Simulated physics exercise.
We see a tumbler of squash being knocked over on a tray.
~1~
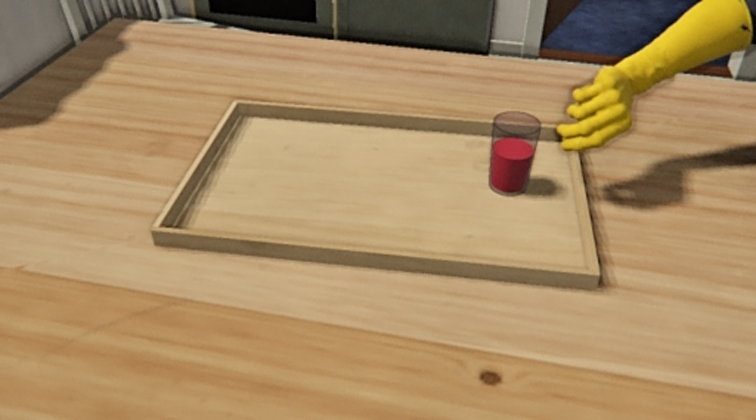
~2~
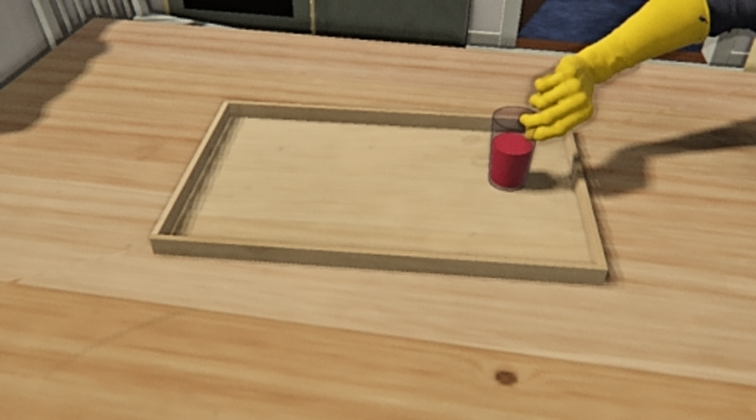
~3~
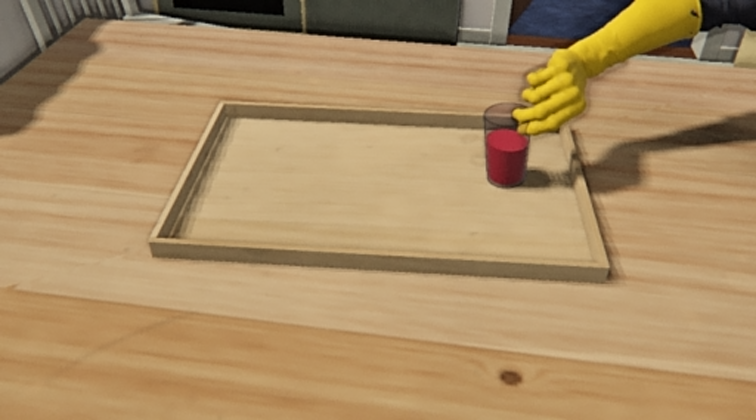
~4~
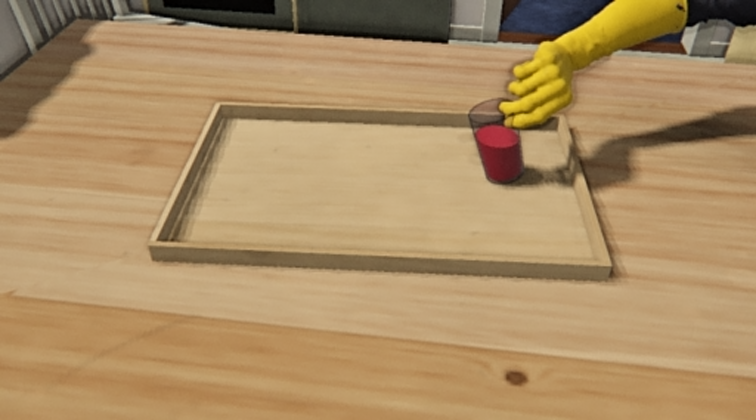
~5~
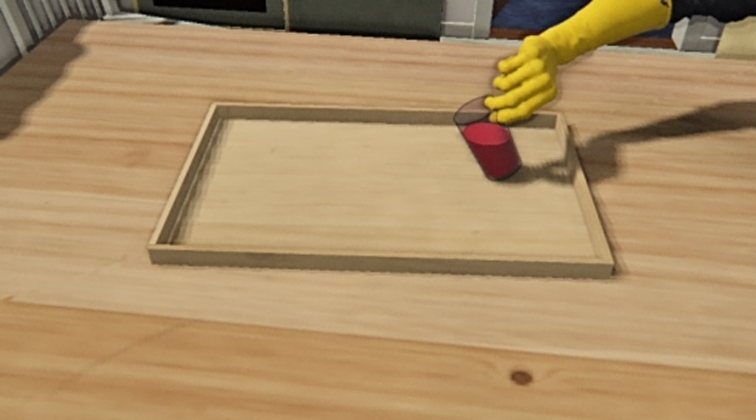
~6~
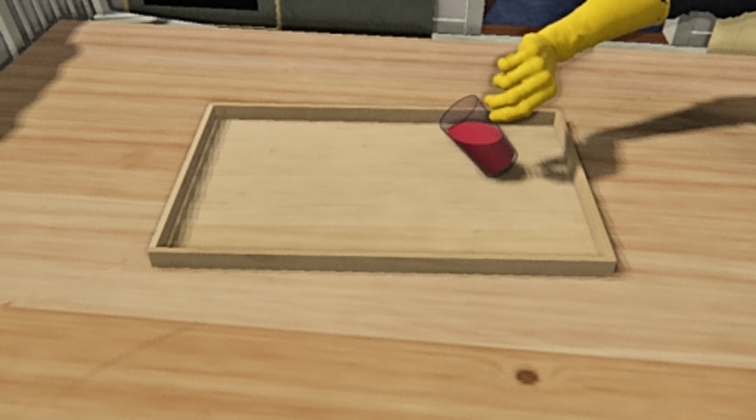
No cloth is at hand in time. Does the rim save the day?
In the end it stays in the tray.
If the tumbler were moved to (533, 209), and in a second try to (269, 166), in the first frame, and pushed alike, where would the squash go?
One: It stays in the tray. Two: It wets the top as well.
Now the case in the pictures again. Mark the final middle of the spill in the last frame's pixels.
Around (283, 169).
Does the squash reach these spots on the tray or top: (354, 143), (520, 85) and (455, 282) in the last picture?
One: In the puddle. Two: Not reached. Three: Dry.
Next, the tumbler lies in the tray; the puddle covers about as much as a plate; the top is dry.
After that, the puddle covers about as much as a plate; the top is dry.
Finally, the puddle covers about as much as a tray; the top is dry.
